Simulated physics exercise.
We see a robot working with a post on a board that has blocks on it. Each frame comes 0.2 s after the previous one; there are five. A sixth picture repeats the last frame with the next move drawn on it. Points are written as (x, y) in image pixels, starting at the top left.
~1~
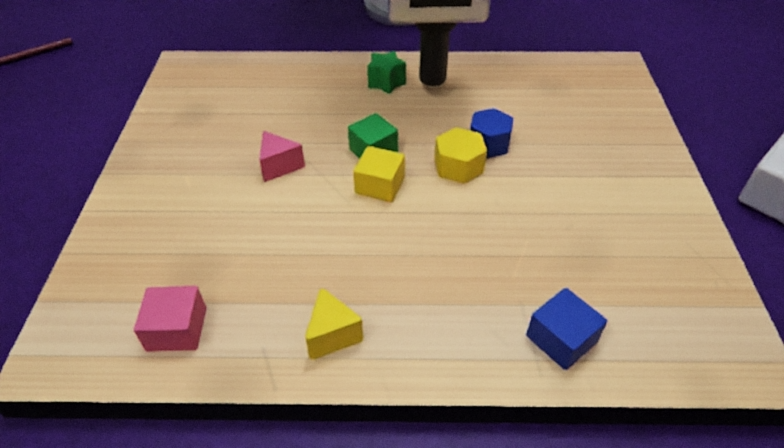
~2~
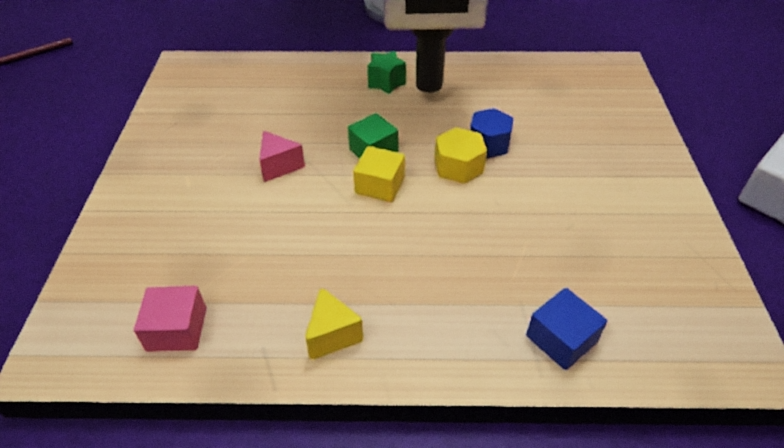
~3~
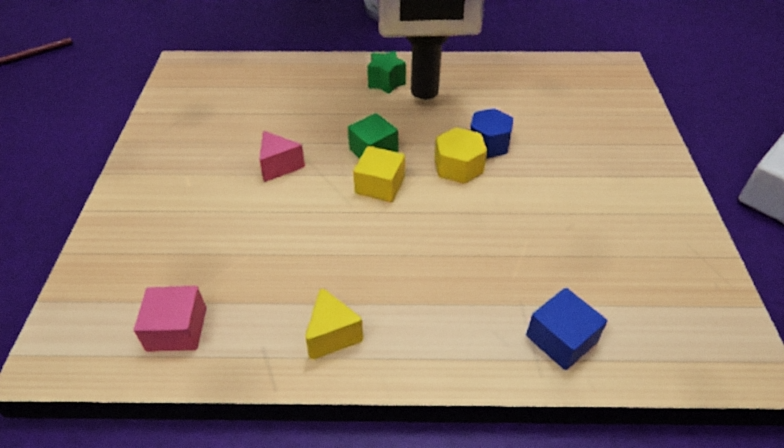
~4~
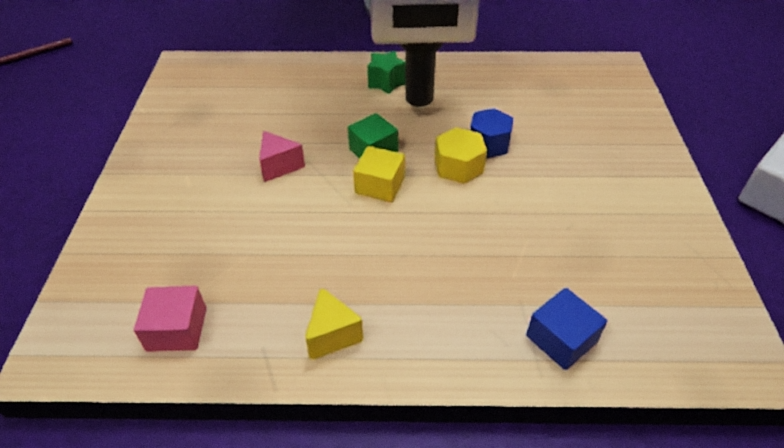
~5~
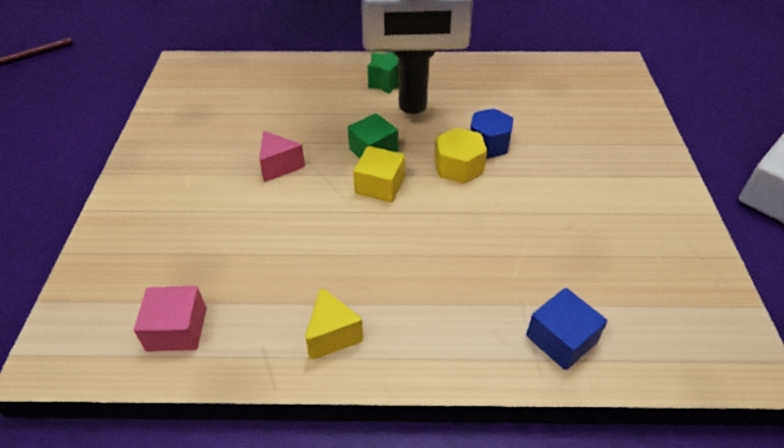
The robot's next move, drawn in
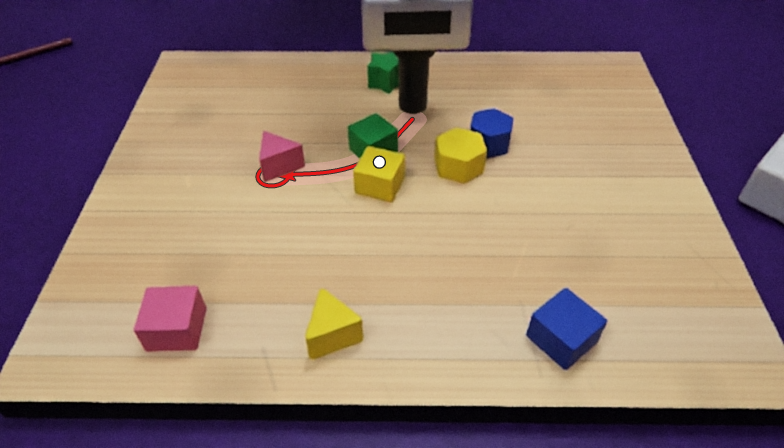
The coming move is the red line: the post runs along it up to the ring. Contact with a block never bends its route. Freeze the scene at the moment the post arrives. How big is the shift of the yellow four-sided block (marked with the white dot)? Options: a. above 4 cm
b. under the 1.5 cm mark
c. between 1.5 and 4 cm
The correct letter is b.
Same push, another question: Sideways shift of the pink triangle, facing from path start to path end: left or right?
Picture yourself facing from the start of the path to its end: The pink triangle moves off to your right.
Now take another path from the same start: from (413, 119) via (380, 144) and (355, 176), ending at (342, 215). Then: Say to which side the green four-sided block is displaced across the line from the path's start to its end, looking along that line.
Sideways, to the right.
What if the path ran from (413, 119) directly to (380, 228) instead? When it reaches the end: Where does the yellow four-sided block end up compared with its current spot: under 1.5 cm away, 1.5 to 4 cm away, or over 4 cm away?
Shift of over 4 cm.
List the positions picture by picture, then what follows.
Lower end of the post (433, 79), tops of blocks, pink triangle (275, 144), green four-sided block (373, 128), yellow four-sided block (379, 162), yellow hexagon (461, 143), in the first picture.
Post (429, 85), blocks as before, in the second picture.
Post (425, 92), blocks as before, in the third picture.
Post (419, 99), blocks as before, in the fourth picture.
Post (413, 106), pink triangle (275, 144), green four-sided block (373, 128), yellow four-sided block (379, 162), yellow hexagon (461, 143), in the fifth picture.
The drawn path runs from (413, 119) via (383, 150) and (334, 171), ending at (274, 175); the dot is on the yellow four-sided block.
On the path given first. One third of the way, post (382, 136); green four-sided block (351, 139), turned 15° clockwise.
Two thirds of the way, post (332, 158); pink triangle (249, 145); green four-sided block (295, 153), turned 35° clockwise; yellow four-sided block (377, 166), turned 20° anticlockwise.
At the end, post (271, 161); pink triangle (203, 145), turned 75° clockwise; green four-sided block (233, 161), turned 15° clockwise; yellow four-sided block (377, 166), turned 20° anticlockwise; yellow hexagon not moved.
